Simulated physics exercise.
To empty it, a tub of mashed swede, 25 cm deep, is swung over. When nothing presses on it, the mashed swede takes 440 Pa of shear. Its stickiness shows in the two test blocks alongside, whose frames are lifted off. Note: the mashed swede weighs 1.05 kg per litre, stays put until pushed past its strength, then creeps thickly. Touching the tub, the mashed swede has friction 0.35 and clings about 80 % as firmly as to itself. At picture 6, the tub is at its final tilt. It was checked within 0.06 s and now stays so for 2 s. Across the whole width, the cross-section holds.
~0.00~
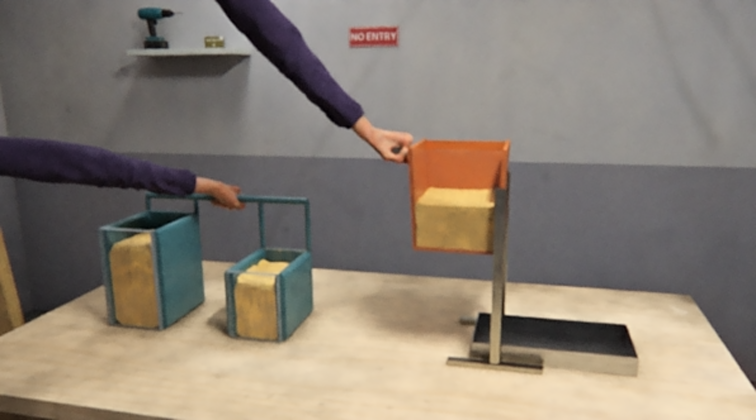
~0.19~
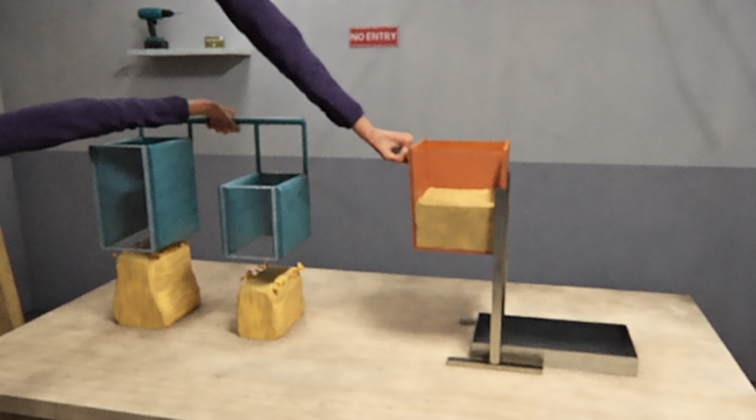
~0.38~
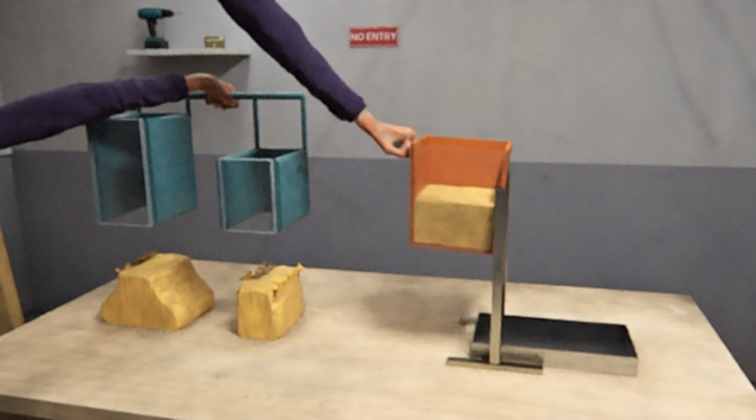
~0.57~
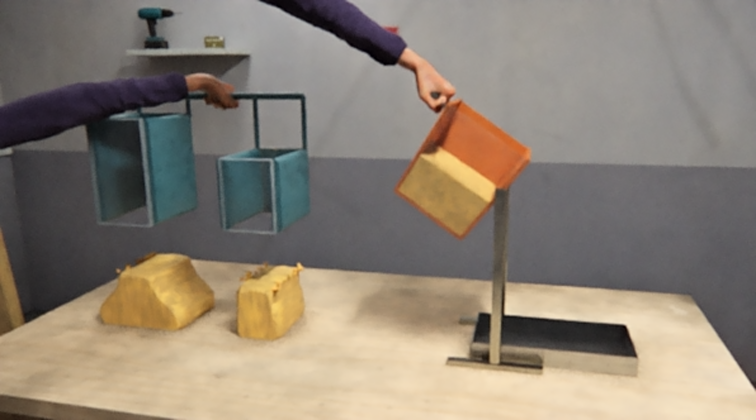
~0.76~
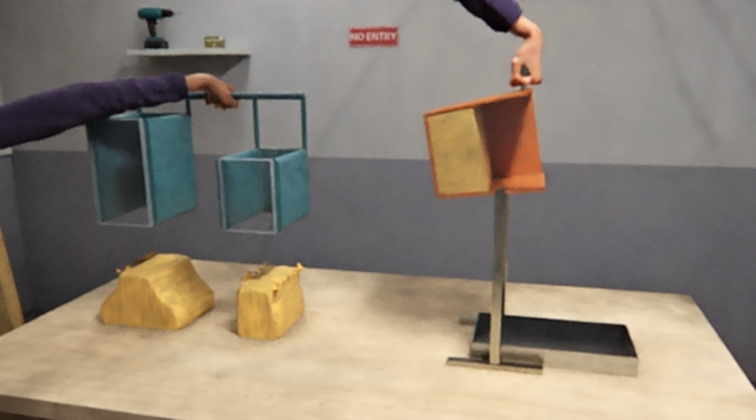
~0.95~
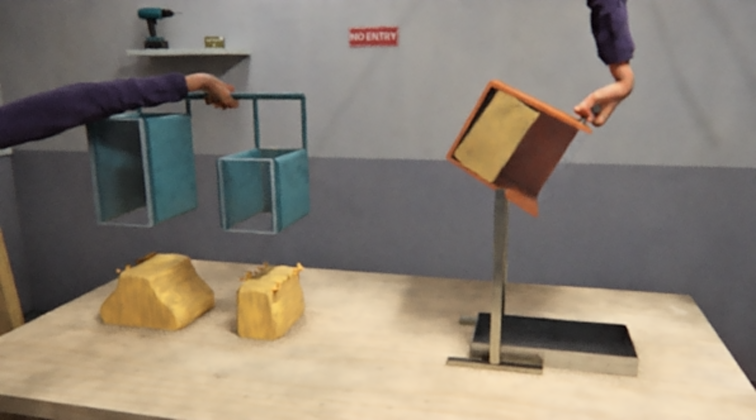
Orange tub of yellow mash being swung over to the right by a hand, after another hand lifts teal boxes off two slumping blocks.
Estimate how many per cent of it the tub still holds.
The tub still holds some 0 per cent.
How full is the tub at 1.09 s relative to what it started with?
Some 100 per cent.
By 1.09 s, the tub is at 119 degrees and holds 100 %.
By 1.26 s, the tub is at 119 degrees and holds 24 %.
By 1.43 s, the tub is at 119 degrees and holds 0 %.
By 1.60 s, the tub is at 119 degrees and holds 0 %.
By 2.95 s, at the end, the tub is at 119 degrees and holds 0 %.
